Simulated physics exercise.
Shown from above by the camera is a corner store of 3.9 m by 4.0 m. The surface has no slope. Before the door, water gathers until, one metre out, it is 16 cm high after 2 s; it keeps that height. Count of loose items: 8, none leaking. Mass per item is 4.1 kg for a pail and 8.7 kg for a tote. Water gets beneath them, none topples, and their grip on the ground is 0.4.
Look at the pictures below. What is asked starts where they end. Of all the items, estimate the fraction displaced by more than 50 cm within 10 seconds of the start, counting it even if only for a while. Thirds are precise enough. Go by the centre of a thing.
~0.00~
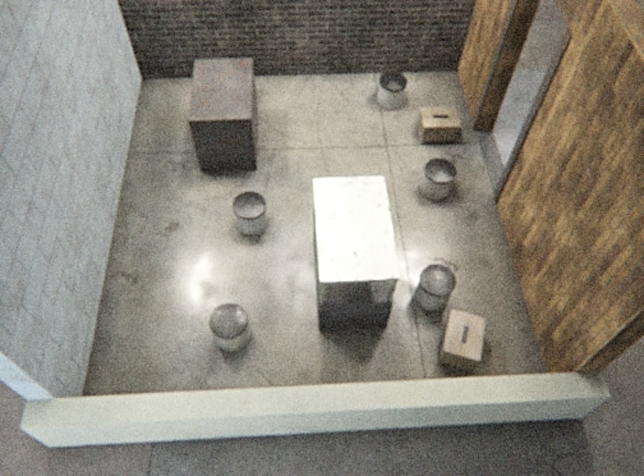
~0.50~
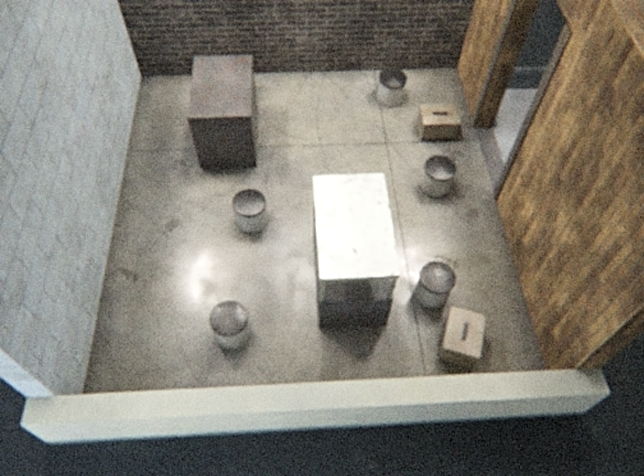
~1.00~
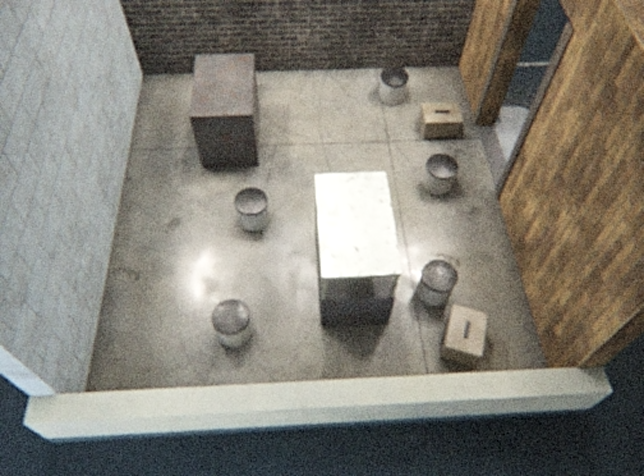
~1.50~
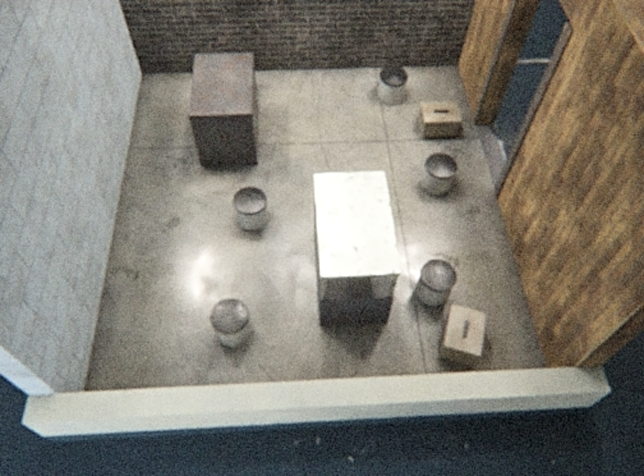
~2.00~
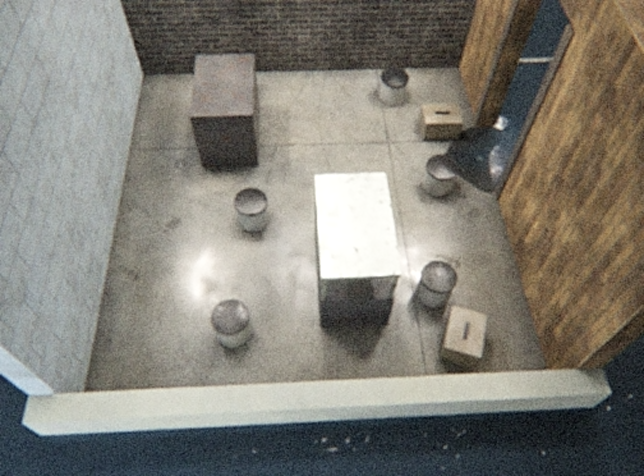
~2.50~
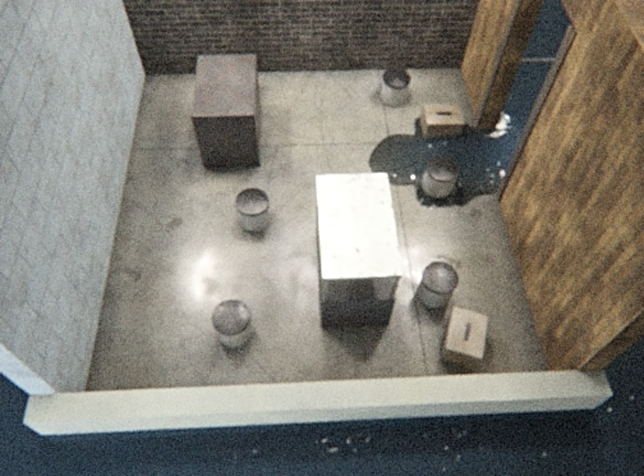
I'd put it at less than a third.
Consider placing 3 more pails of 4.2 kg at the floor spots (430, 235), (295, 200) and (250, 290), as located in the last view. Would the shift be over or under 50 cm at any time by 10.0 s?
Taking them in order, the first is within that distance, the second is beyond that distance and the third is within that distance.
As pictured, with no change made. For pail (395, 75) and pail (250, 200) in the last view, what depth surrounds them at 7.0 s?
I'd put it at 3 cm and 2 cm respectively.
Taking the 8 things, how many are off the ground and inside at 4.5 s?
Count at that moment: 0.
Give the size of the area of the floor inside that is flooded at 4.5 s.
Roughly 8.0 m2.
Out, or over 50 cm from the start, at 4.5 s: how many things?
I count 1 of them.
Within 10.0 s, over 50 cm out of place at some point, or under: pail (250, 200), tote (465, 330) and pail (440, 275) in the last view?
One by one: Above; below; below.
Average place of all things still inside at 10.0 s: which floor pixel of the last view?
At about (329, 213).
After 3.5 s 1 of 8 are over 50 cm from their spots; 0 afloat.
After 4.5 s 1 of 8 are over 50 cm from their spots; 0 afloat.
After 7.0 s 1 of 8 are over 50 cm from their spots; 0 afloat.
After 10.0 s 2 of 8 are over 50 cm from their spots, and 2 have been at some point; 2 afloat.
